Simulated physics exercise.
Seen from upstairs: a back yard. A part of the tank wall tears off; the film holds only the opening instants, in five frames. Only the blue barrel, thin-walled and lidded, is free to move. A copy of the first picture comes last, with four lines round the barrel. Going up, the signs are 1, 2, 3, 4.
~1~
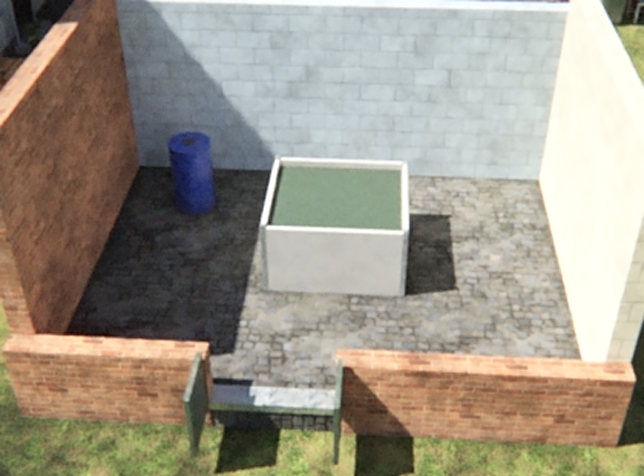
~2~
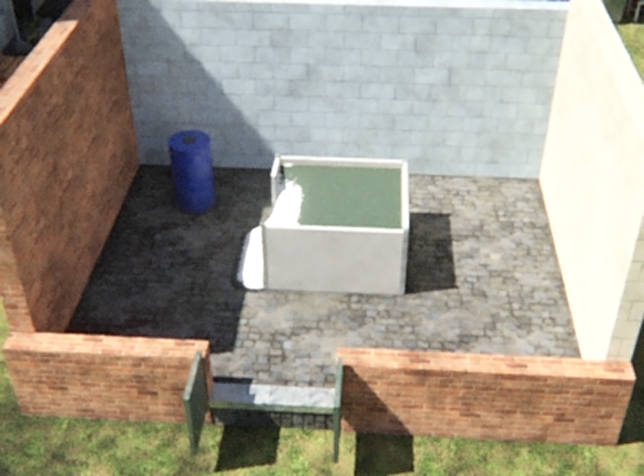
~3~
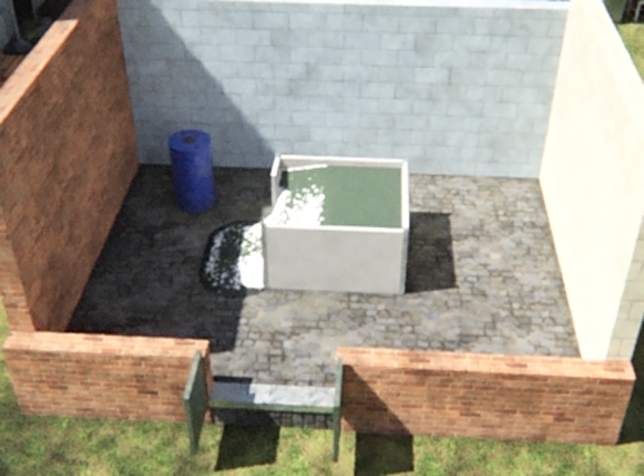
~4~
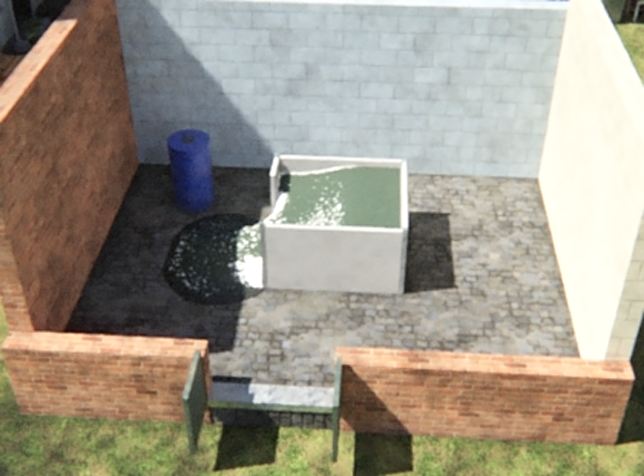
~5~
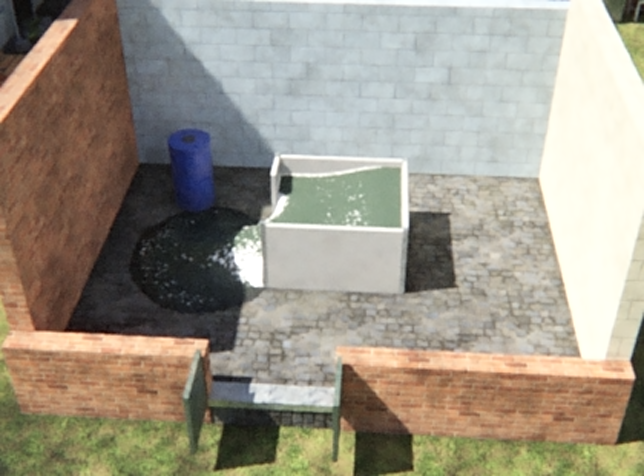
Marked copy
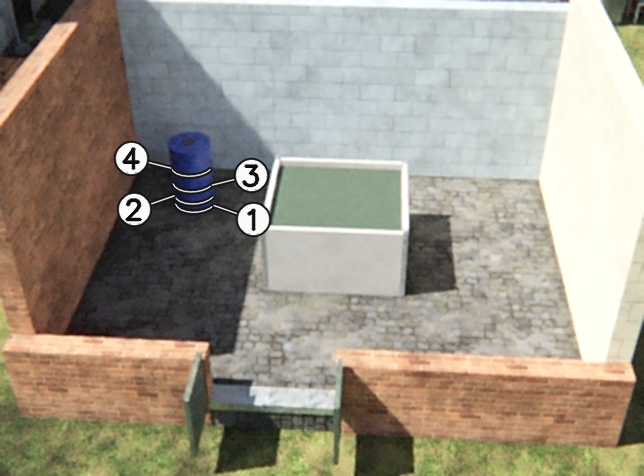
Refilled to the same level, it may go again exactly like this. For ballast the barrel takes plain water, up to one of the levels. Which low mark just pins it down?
2 is the one.
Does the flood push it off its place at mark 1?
Yes.
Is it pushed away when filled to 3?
No, that is safe.
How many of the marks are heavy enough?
Three.
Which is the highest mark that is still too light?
Here it is mark 1.
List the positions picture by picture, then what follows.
The first picture shows lid of the blue barrel at (189, 142); tank full, its middle at (338, 199); open gate at (273, 350).
In the second picture, 2 % of the ground wet, in view closest to the barrel at (248, 236).
In the third picture, 5 % of the ground wet, in view closest to the barrel at (235, 225).
In the fourth picture, 8 % of the ground wet, in view closest to the barrel at (221, 216).
The fifth picture shows lid of the blue barrel at (189, 139); 12 % of the ground wet, in view closest to the barrel at (213, 209).
On the marked copy, 1 at (192, 212); 2 at (191, 204); 3 at (189, 191); 4 at (188, 176); from the bottom up 1, 2, 3, 4.
With 1, it is pushed about twice its own width away.
With 2, it does not move.
With 3, it does not move.
With 4, it does not move.
